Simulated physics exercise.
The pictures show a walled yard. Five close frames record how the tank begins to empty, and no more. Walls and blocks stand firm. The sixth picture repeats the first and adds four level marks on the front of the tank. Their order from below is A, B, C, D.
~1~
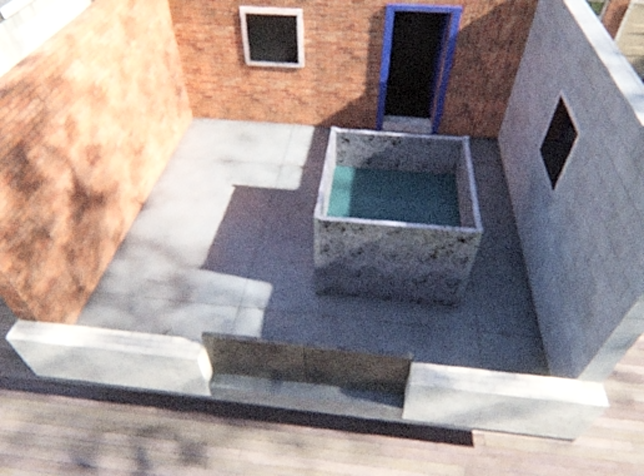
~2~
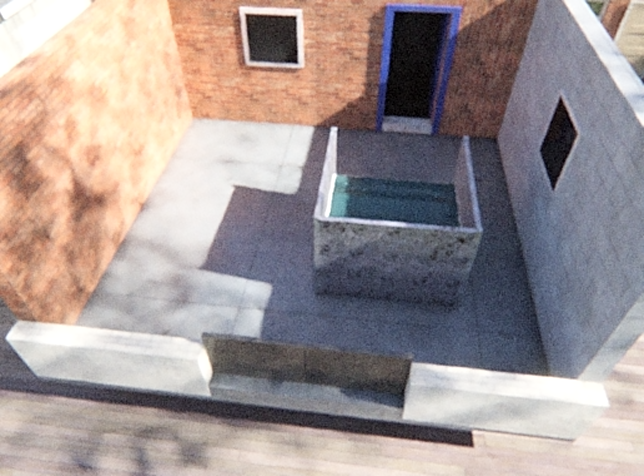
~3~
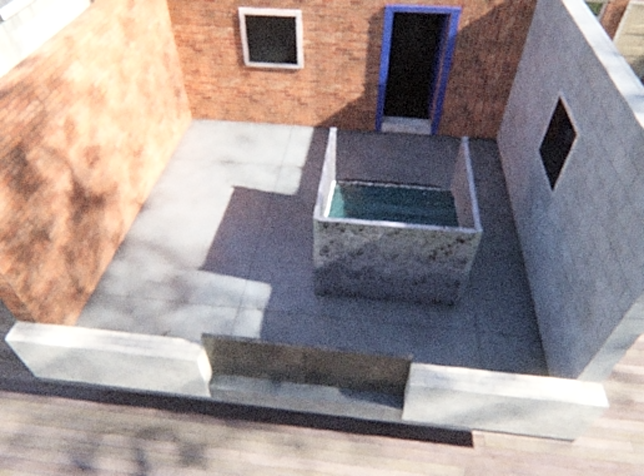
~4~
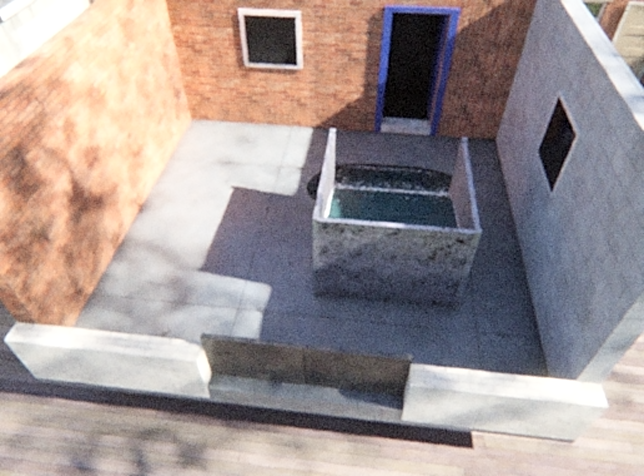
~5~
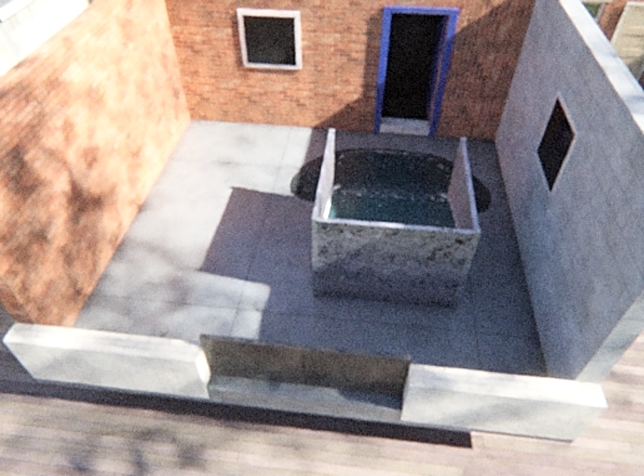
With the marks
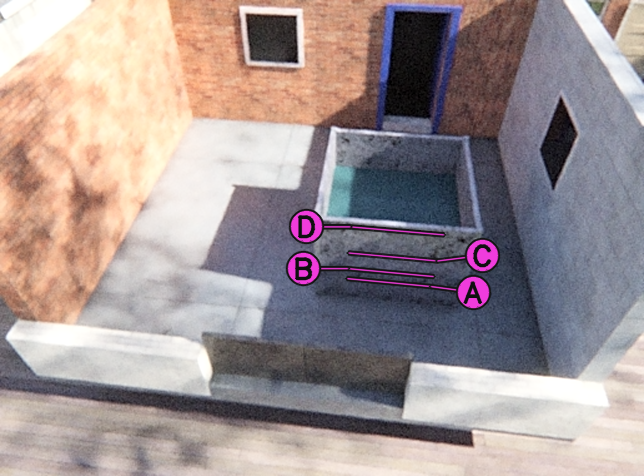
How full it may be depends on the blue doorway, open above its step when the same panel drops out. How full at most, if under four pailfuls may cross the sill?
Use line A.
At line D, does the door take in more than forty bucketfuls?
Yes.
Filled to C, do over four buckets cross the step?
Yes.
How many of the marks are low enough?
One of the four.
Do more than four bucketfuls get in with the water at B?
Yes, that goes wrong.
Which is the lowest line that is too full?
It is B.
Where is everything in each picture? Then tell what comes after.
Water in the tank at rest, its middle at (393, 208); foot of the blue doorway at (406, 132); shut gate at (306, 349), in the first frame.
Water covers 2 % of the ground, its front hidden from here, in the second frame.
Water covers 5 % of the ground, its front hidden from here, in the third frame.
Water covers 9 % of the ground, its front hidden from here, in the fourth frame.
Front seen at (300, 187), 15 % of the ground wet, in the fifth frame.
On the marked copy, A at (388, 282); B at (390, 272); C at (392, 256); D at (396, 230); from the bottom up A, B, C, D.
For line A, a splash gets over, under a bucket.
For line B, about 10 bucketfuls get in.
For line C, dozens of bucketfuls pour in.
For line D, dozens of bucketfuls pour in.
